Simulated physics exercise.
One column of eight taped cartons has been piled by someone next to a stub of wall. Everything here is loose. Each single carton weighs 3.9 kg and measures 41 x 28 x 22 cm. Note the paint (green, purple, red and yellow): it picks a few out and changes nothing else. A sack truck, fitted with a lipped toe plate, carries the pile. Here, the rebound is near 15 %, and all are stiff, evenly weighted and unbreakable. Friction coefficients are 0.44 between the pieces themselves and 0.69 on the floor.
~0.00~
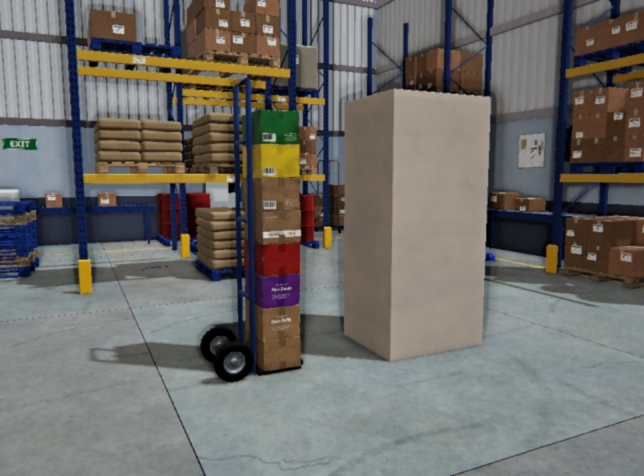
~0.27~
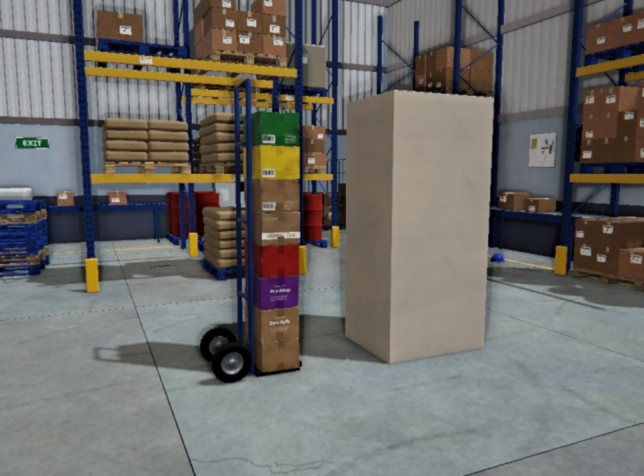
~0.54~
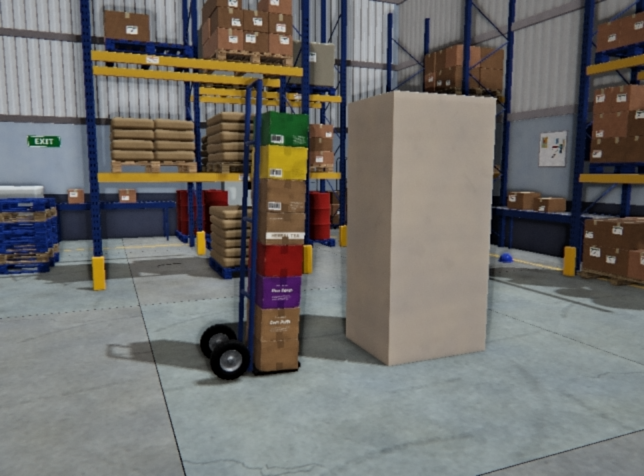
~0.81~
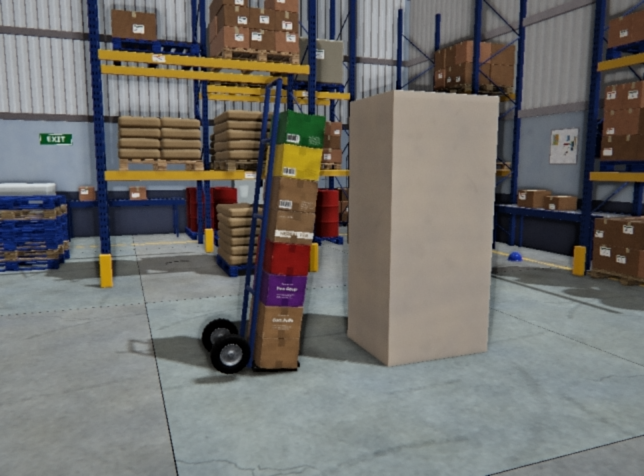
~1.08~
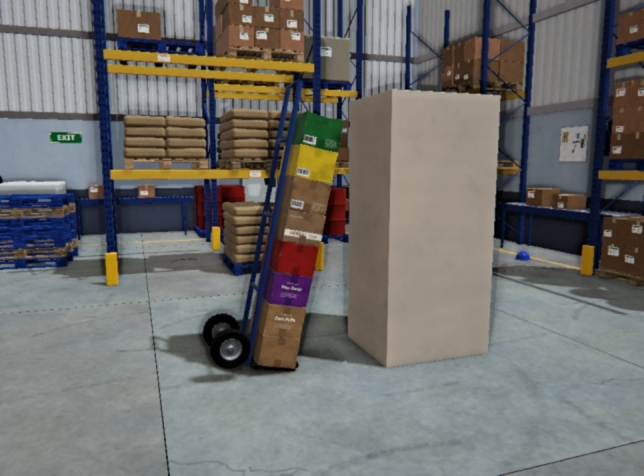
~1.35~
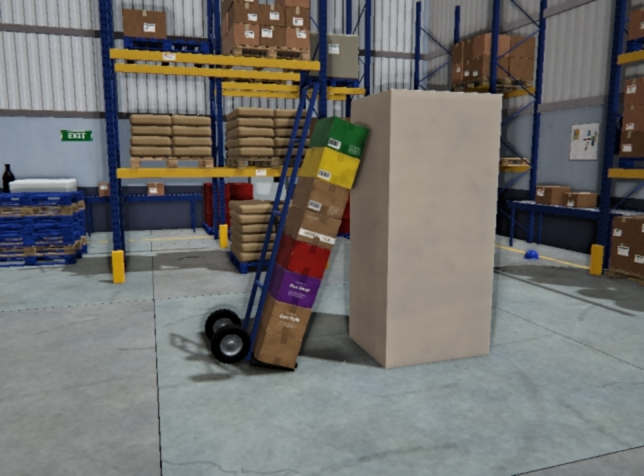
In a warehouse, a blue sack truck stands upright with a tall stack of cartons beside a large beige block, then tilts forward to the right, the cartons leaning with it and the upper ones angling further toward the block.
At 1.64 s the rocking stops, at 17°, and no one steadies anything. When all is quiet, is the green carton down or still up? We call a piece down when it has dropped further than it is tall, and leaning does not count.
The green carton remains up.
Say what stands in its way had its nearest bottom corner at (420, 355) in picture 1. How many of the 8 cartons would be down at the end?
Count at the end: 0.
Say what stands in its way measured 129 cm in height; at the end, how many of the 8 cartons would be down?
Count at the end: 1.
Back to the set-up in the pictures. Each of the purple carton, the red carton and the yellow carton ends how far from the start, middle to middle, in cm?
Purple 30 cm, red 40 cm, yellow 60 cm.
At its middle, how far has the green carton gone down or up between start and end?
Its middle finishes around 5 cm lower.
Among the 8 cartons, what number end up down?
The count is 0.
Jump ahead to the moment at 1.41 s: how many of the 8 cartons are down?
Tally at that time: 0.
By 1.41 s, none of the 8 cartons down, 8 disturbed; green carton tilted 21°; yellow carton tilted 21°.
By 1.54 s, none of the 8 cartons down, 8 disturbed; green carton tilted 23°; red carton tilted 24°.
When it is over (2.7 s), none of the 8 cartons down, 8 disturbed; green carton tilted 24°; purple carton tilted 25°; red carton tilted 25°. In pixels of the last frame, middles, green carton near (348, 140), purple carton near (300, 284).
